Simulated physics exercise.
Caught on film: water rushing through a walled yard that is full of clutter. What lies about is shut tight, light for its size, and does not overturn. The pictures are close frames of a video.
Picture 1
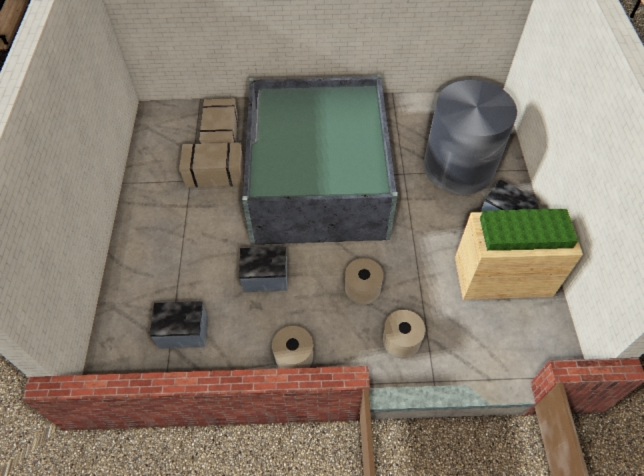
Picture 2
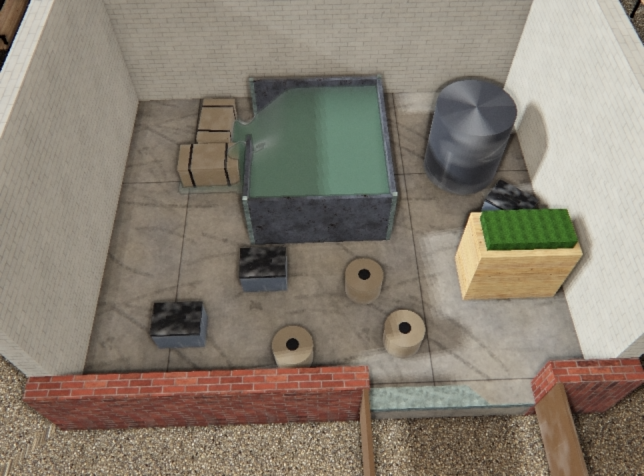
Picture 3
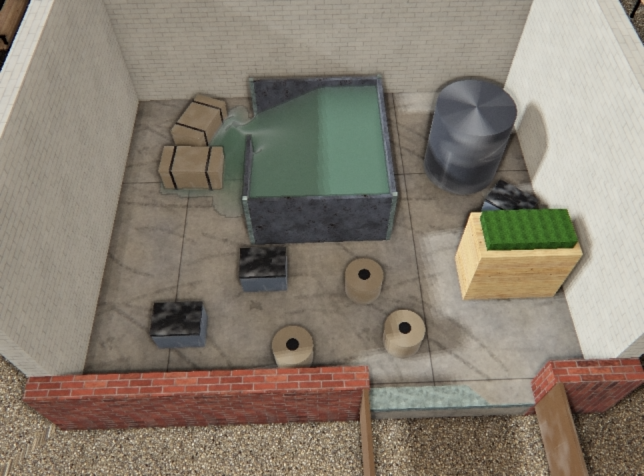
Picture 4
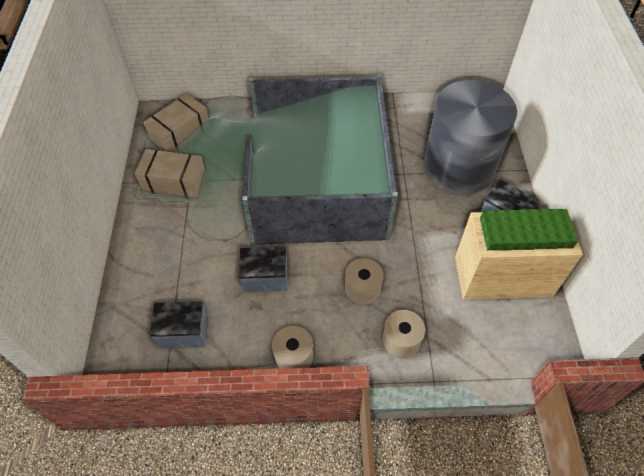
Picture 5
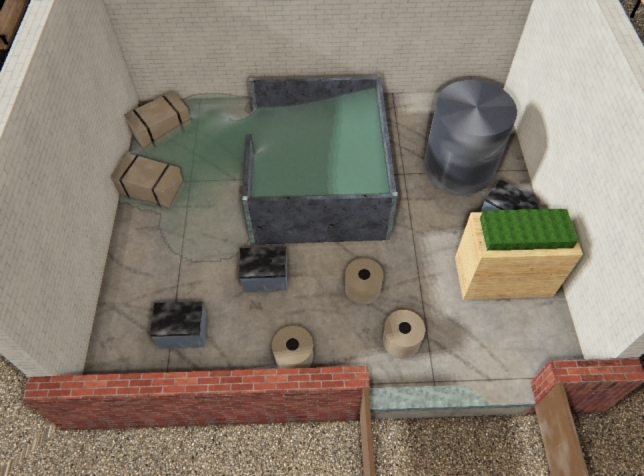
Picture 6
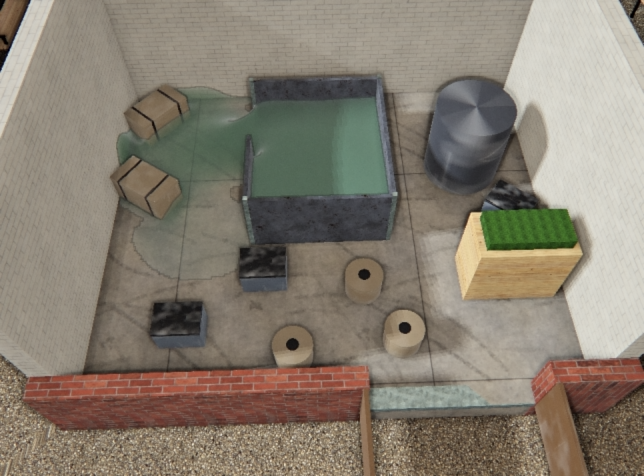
Green water poured out of the left side of a dark tank in a walled yard, pushing two strapped brown boxes leftward and turning them, while the other objects around the yard stayed put.
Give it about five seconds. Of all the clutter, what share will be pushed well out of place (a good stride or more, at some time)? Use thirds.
That comes to two thirds or above.
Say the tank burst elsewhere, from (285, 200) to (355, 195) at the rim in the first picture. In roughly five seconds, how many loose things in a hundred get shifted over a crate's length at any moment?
I make it 60 per cent.
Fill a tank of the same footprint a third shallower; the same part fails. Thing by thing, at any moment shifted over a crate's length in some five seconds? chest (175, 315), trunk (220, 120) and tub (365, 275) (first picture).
As listed: Yes, swept aside, never so far.
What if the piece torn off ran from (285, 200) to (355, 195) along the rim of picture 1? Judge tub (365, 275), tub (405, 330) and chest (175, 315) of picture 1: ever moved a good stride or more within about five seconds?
As listed: Moved that far, that far or more, yes.
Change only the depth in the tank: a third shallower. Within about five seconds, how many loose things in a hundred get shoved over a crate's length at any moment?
Roughly 50 per cent.
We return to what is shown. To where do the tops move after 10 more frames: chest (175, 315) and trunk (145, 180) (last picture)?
Close to (201, 342) and (131, 342).
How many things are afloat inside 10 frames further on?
That makes 1.
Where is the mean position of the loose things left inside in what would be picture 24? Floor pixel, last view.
Around (337, 279).
A moment on, 2 of 8 are well off their spots; 1 afloat.
Next, 2 of 8 are well off their spots; 1 afloat.
Later, 5 of 8 are well off their spots; 3 afloat.
In the end, 7 of 8 are well off their spots, and 7 have been at some point; 4 afloat.
